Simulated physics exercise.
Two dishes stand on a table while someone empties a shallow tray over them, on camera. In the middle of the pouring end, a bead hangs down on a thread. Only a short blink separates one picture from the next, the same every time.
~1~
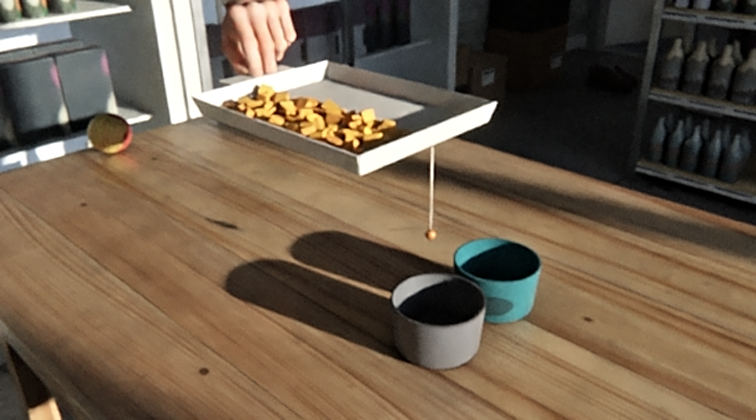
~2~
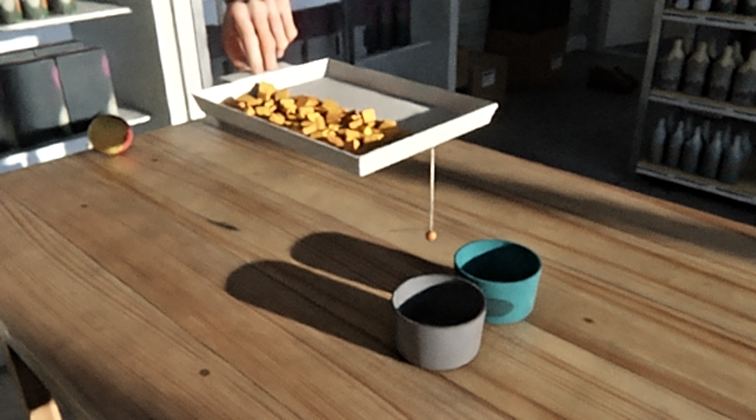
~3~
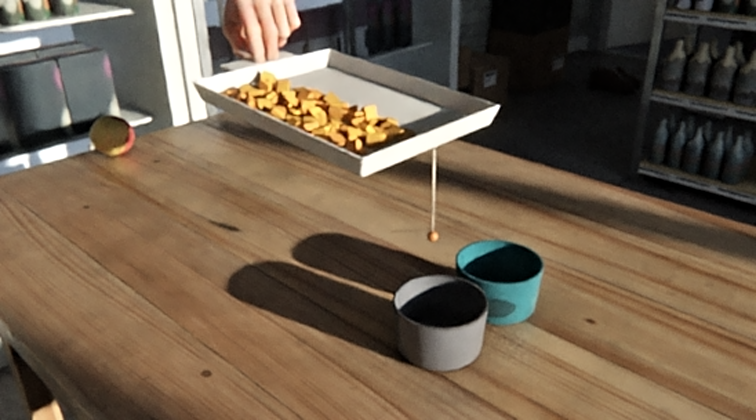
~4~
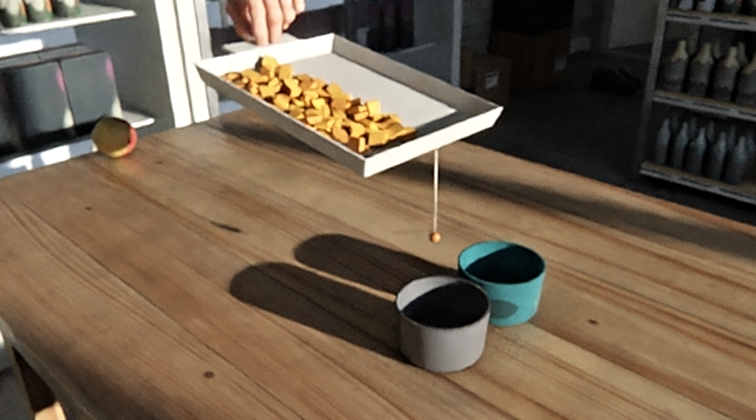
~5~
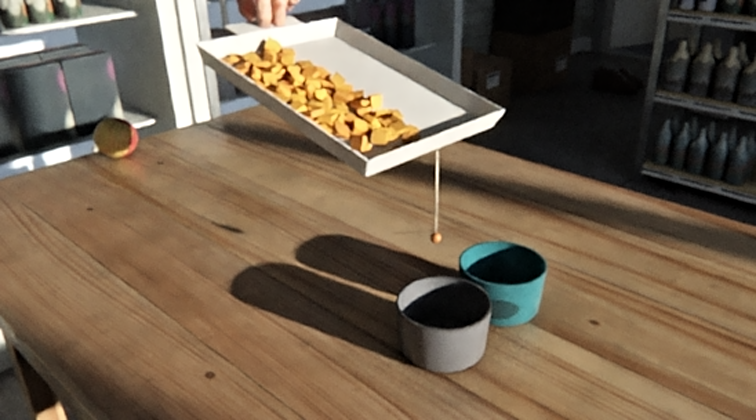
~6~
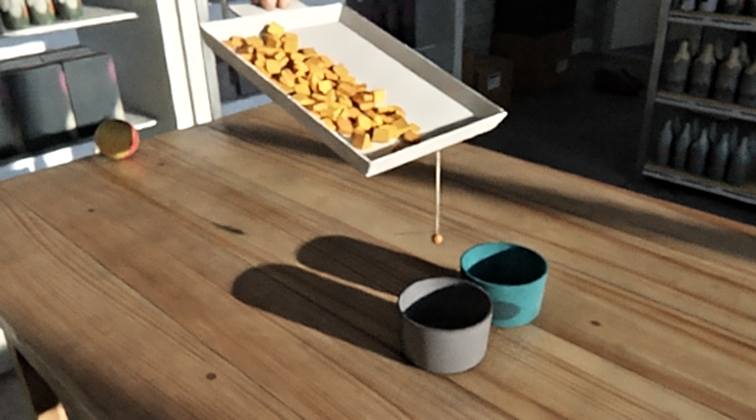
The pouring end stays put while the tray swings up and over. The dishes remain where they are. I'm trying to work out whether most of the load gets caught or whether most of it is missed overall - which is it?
Most of it gets caught.
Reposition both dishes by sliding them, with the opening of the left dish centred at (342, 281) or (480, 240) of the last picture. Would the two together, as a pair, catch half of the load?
Result, first setup: A minority share; second setup: A minority share.
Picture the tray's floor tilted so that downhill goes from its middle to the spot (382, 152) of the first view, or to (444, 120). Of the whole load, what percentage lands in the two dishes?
I'd put it at some 20 % and then some 0 %.
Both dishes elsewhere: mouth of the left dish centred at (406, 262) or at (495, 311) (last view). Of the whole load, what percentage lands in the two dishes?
First try: Roughly 0 per cent; second try: Roughly 20 per cent.
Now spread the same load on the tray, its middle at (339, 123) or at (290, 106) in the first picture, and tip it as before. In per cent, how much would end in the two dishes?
Estimate: 80 % first, 70 % second.
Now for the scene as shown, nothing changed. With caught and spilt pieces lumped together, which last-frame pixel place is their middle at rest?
I'd say the middle ends up at about (486, 304).
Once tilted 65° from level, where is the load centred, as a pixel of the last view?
Load centre: Approx. (429, 135).
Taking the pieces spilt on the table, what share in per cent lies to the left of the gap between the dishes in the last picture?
I make it about 50 percent or so.
Just after the last frame, tray tipped steeply; almost all on the tray; about a tenth in the air.
A moment on, tray tipped past a quarter turn; roughly a third on the tray; about a tenth in the left dish; about a tenth in the right dish; about a tenth outside both; roughly a quarter in the air.
Further on, tray tipped past a quarter turn; roughly a third in the left dish; roughly a third in the right dish; roughly a quarter outside both.
When it is over, tray tipped past a quarter turn; roughly a third in the left dish; roughly a third in the right dish; roughly a quarter outside both.
